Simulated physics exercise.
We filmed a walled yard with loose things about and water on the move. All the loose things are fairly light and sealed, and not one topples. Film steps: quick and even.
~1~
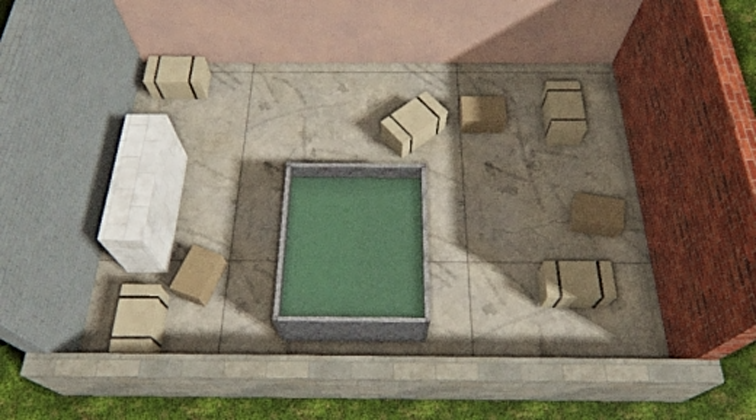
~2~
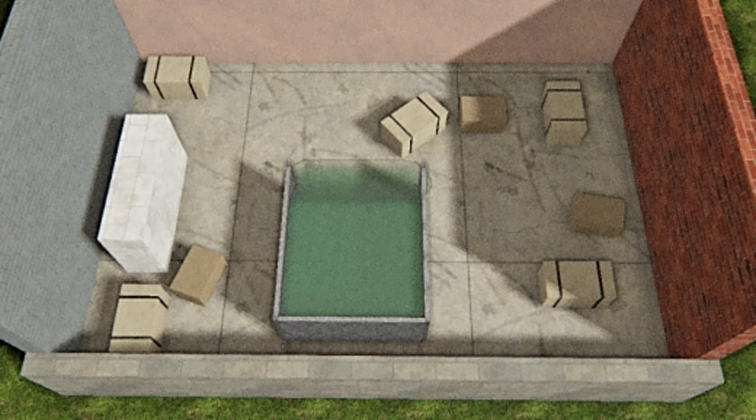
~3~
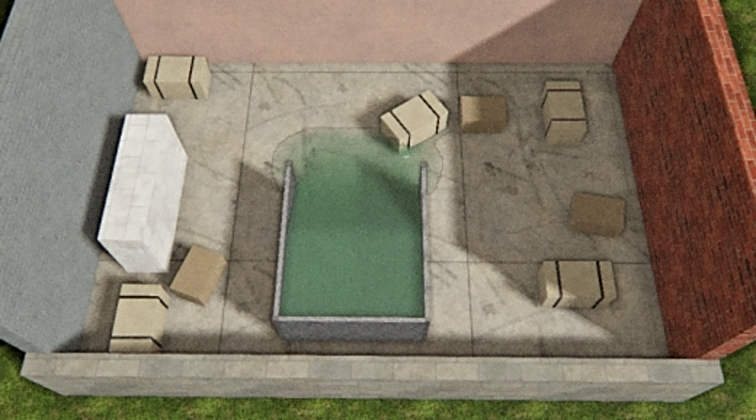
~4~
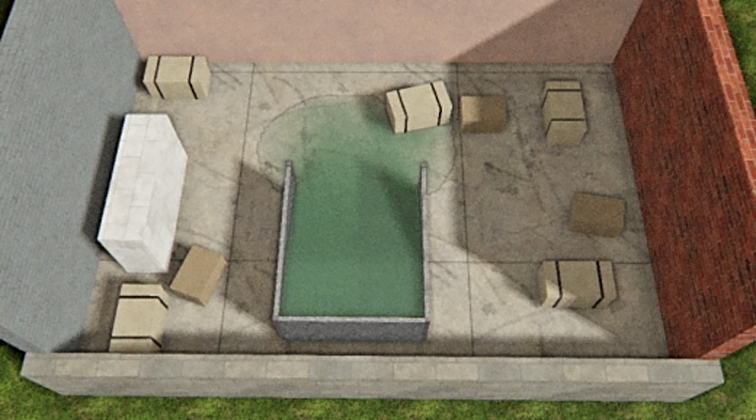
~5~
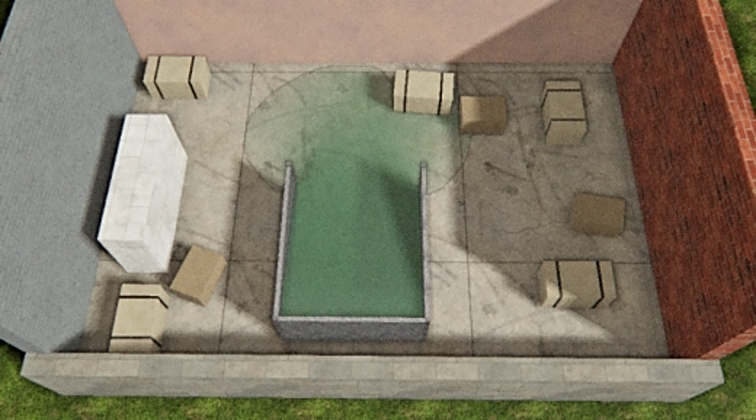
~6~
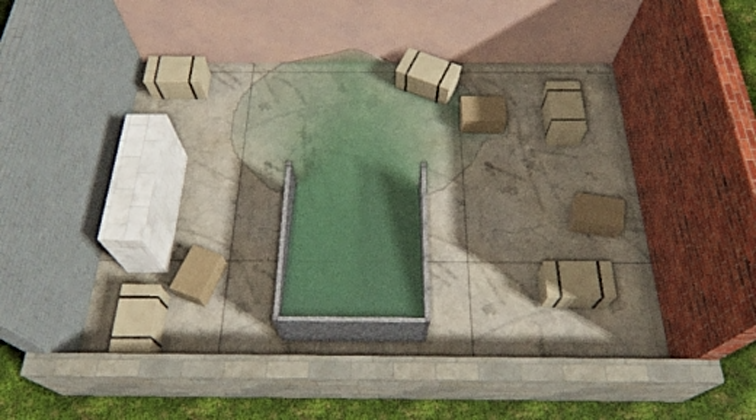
Green water spreads from an open-ended tank across a walled yard, pushing one strapped crate backward.
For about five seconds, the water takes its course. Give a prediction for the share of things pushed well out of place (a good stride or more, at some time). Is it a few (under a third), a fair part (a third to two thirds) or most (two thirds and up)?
Most.
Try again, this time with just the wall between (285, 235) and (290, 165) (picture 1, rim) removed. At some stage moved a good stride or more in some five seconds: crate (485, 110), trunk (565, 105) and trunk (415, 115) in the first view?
Each in turn, never travels that far, never travels that far, never travels that far.
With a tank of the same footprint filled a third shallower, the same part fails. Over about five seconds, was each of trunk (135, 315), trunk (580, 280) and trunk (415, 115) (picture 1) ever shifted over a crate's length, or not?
Per item, in order: Missed the mark; missed the mark; cleared the mark.
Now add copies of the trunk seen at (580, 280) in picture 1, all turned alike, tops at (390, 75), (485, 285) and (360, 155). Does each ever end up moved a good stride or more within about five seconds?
Shoved clear, stays put, shoved clear.
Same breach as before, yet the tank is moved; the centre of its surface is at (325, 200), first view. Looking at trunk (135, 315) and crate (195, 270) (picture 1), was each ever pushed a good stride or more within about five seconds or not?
Stopped short, then stopped short.
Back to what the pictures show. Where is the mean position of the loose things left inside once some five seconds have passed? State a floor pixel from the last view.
(430, 268).
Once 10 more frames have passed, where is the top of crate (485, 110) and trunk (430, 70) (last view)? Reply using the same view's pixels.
My guess is around (545, 98) and around (544, 53).
A moment on, 1 of 8 are well off their spots; 1 afloat.
Next, 2 of 8 are well off their spots; 2 afloat.
Later, 4 of 8 are well off their spots; 4 afloat.
In the end, 6 of 8 are well off their spots, and 6 have been at some point; 4 afloat.
